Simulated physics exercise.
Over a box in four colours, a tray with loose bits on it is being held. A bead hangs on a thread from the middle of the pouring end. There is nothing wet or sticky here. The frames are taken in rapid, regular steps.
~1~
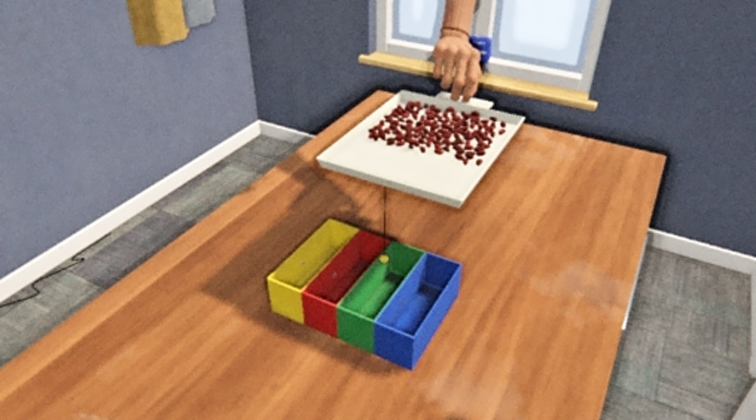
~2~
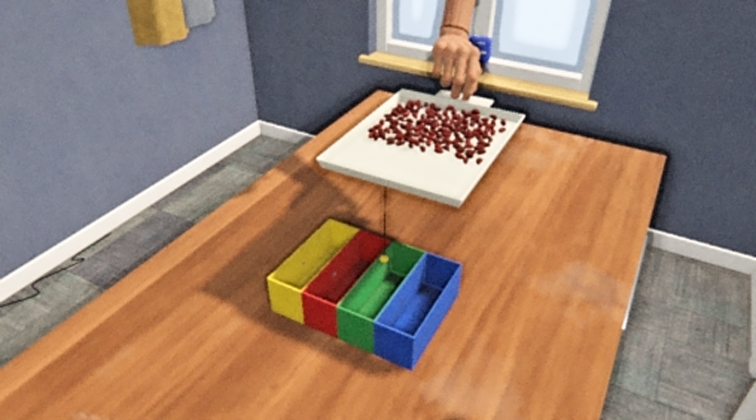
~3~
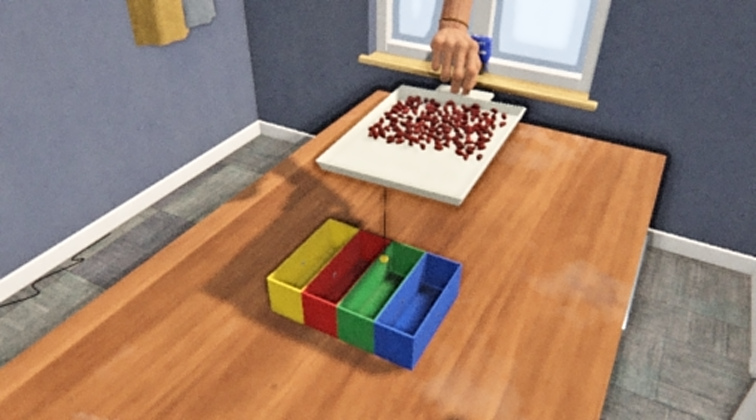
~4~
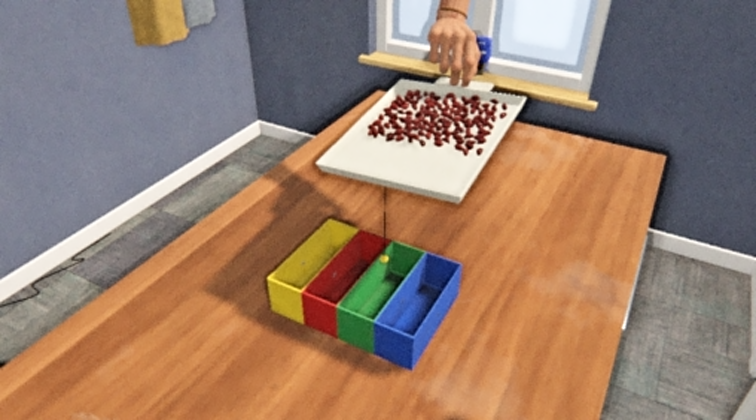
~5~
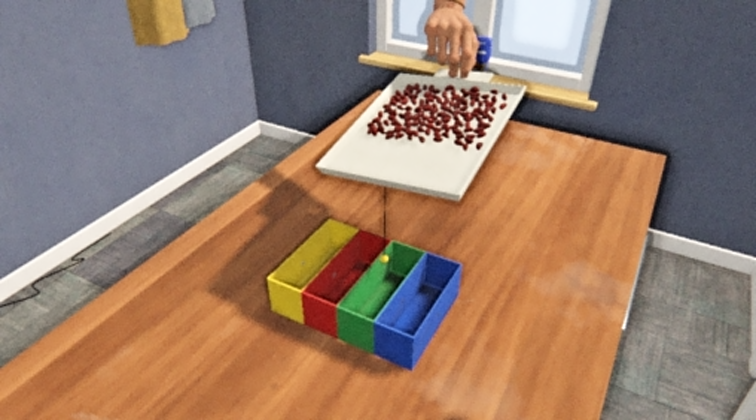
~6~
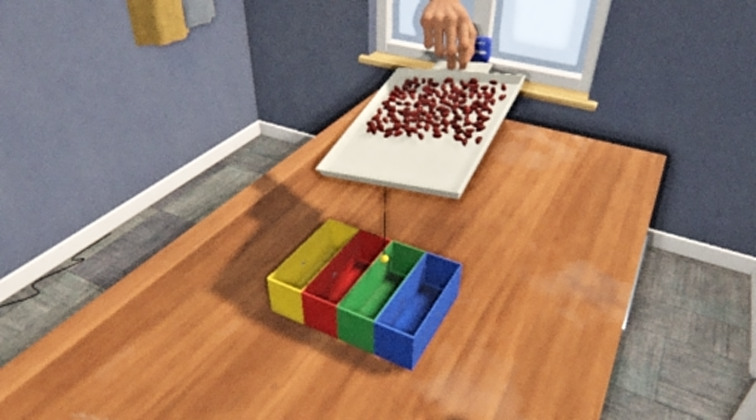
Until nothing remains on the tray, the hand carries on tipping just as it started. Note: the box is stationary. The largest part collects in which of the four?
In the yellow cell.
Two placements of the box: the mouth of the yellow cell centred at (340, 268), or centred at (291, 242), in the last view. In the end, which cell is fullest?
First try: The cell in yellow. Second try: The red one.
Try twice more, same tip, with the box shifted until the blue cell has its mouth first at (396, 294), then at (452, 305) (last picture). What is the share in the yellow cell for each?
In order, 40 % and 40 %.
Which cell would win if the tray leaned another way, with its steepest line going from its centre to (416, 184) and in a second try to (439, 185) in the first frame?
Case 1 goes to blue, case 2 to the blue cell.
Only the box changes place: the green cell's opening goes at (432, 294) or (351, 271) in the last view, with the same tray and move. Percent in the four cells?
Roughly 10 %, then roughly 100 %.
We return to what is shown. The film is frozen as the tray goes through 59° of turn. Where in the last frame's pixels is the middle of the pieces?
I'd put the middle close to (348, 161).
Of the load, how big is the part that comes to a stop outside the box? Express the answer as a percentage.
About 0 %.
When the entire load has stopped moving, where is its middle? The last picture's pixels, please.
(323, 277).
Soon, tray tipped steeply; most on the tray; a small part in the yellow cell; a stray few in the red cell; a small part falling or outside the box.
A while on, tray tipped right over; a small part on the tray; about two thirds in the yellow cell; about a quarter in the red cell; a stray few in the green cell; a small part falling or outside the box.
Towards the end, tray tipped past a quarter turn; most in the yellow cell; about a quarter in the red cell; a stray few in the green cell; a stray few falling or outside the box.
Finally, tray tipped past a quarter turn; most in the yellow cell; about a quarter in the red cell; a stray few in the green cell; none in the blue cell; a stray few outside the box.
